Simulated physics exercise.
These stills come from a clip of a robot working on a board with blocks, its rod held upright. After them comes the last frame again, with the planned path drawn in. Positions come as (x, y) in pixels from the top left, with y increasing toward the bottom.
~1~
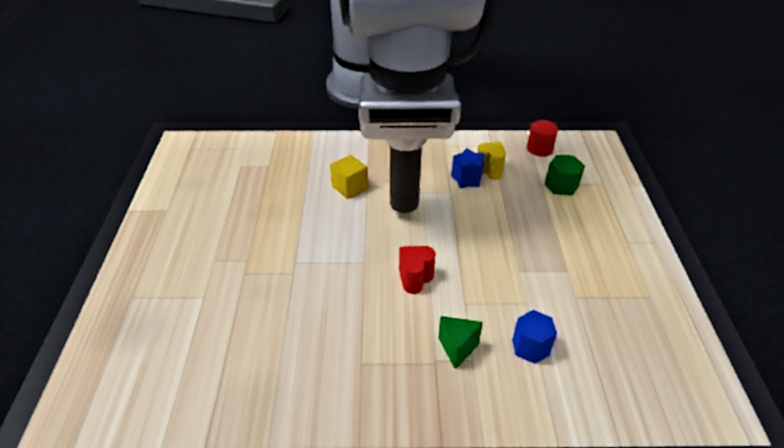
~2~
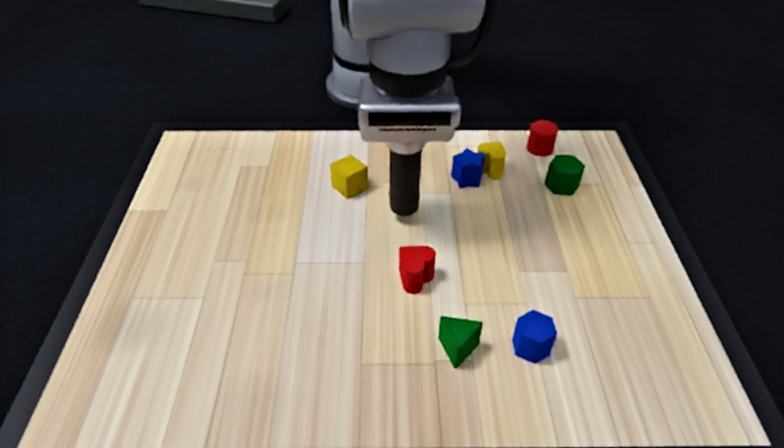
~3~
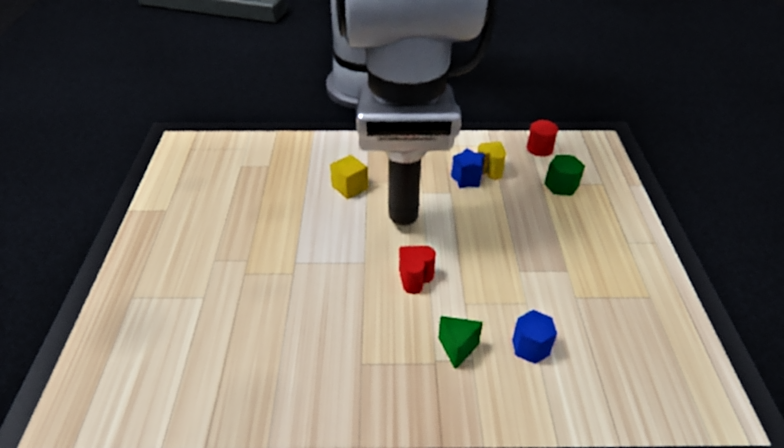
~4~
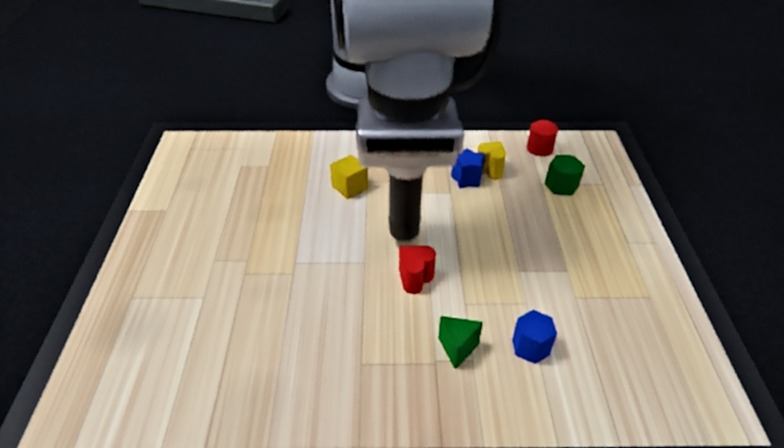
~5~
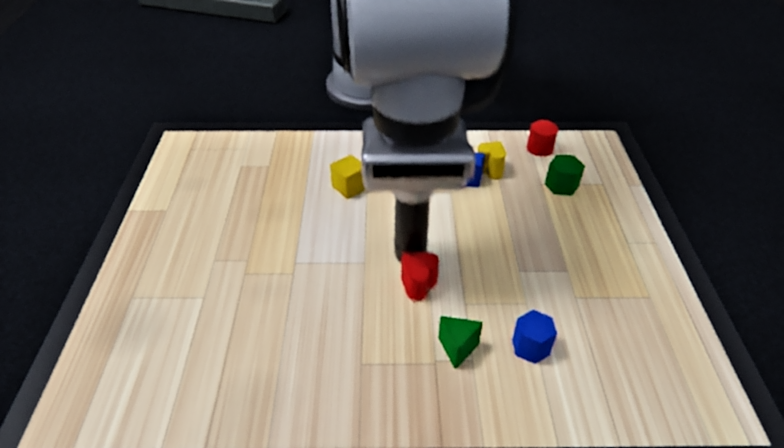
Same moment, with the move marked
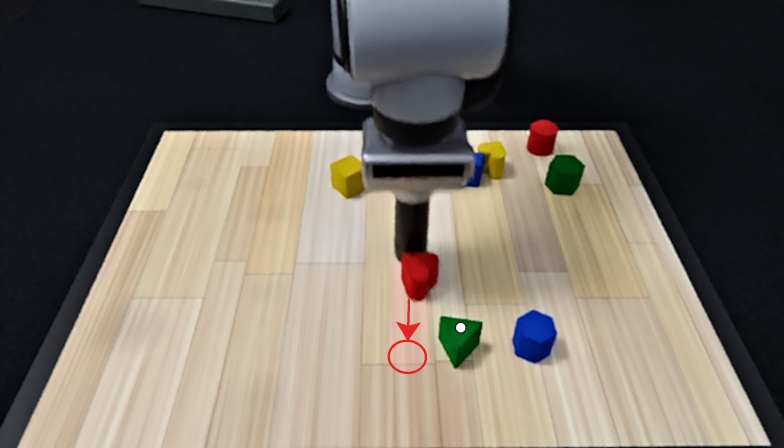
A robot arm with a dark rod moved slowly down the wooden board toward the red heart block, then nudged it slightly downward, while the other colored blocks stayed where they were.
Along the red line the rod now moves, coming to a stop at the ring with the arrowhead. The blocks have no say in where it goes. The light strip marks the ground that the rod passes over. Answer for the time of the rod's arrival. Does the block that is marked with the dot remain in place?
Answer: No.
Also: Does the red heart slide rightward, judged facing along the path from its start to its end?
No.
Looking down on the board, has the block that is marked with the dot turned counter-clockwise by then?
I expect so.
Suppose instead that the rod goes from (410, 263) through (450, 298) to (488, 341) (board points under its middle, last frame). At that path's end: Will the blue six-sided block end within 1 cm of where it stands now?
Yes - that is the case.
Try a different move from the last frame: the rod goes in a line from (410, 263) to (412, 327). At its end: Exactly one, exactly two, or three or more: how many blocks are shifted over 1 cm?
Count: 2.
The line goes from (410, 263) directly to (407, 356); the dot is on the green triangle.
On the path given first. One third of the way, rod at (410, 283); red heart at (429, 292), turned 35° anticlockwise.
Two thirds of the way, rod at (409, 314); red heart at (434, 323), turned 45° anticlockwise; green triangle at (469, 339), turned 55° anticlockwise.
At the end, rod at (408, 348); red heart at (443, 353), turned 75° anticlockwise; green triangle at (478, 347), turned 105° anticlockwise.
